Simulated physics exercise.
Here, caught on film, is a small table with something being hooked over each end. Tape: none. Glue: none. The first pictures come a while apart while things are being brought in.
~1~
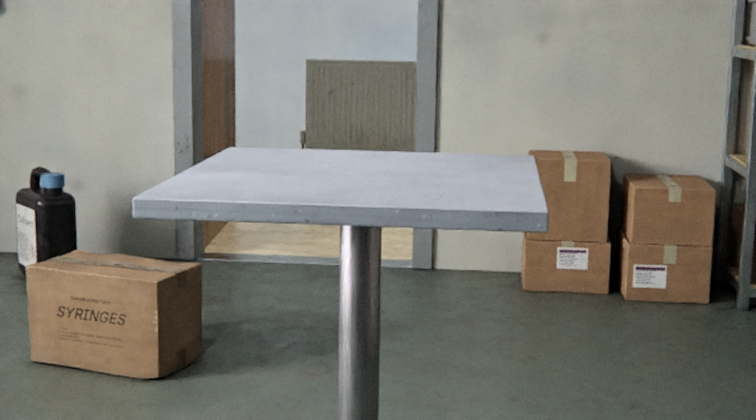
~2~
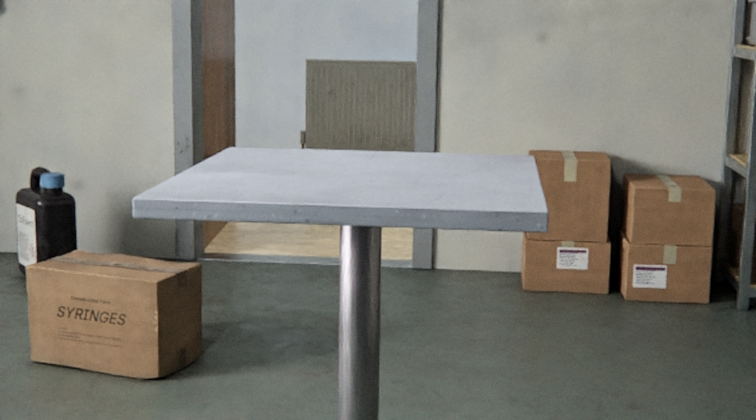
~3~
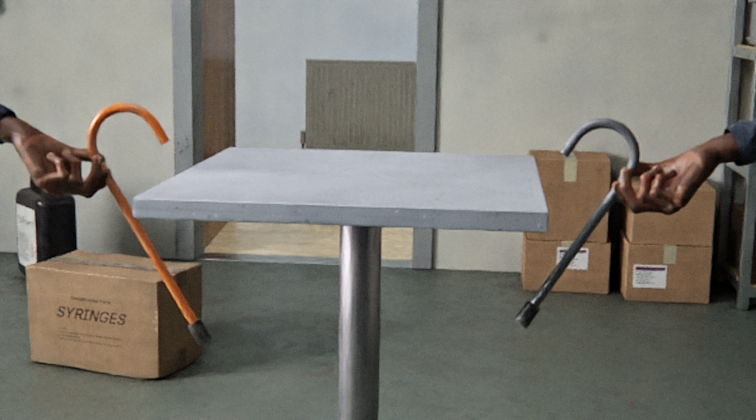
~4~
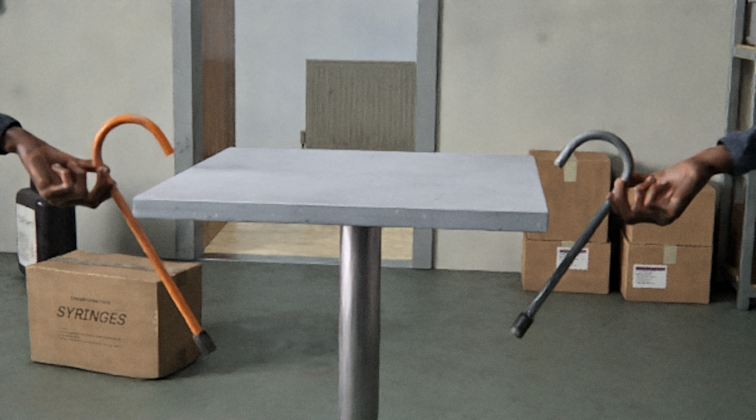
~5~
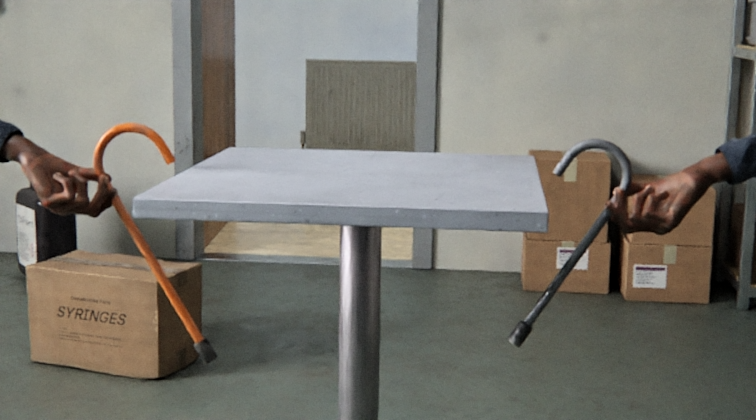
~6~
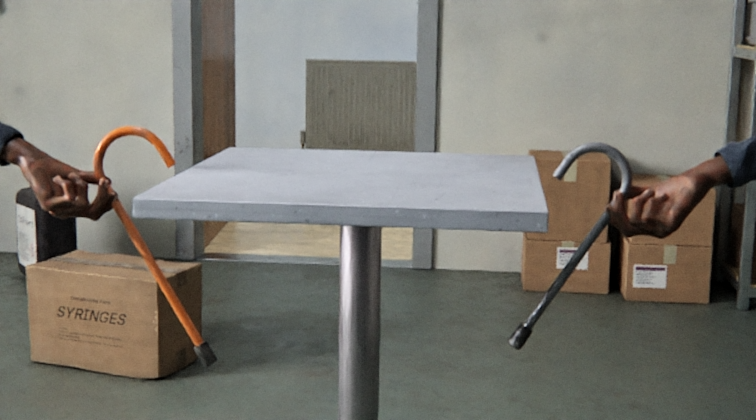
An orange cane and a grey cane were brought in by two hands, one at each side of a small grey table, then shifted slightly and were held nearly still beside its ends.
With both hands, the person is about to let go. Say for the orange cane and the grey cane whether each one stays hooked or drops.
Each: The orange cane drops, the grey cane drops.
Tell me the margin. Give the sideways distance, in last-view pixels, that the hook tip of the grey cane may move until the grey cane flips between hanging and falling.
It takes a move of some 16 pixels to the left.
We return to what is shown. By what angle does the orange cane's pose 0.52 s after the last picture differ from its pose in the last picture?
45° or so.
Then, 0.52 s on from there, orange cane on its way down; grey cane on its way down.
In the end, the orange cane falls to the floor; the grey cane falls to the floor.
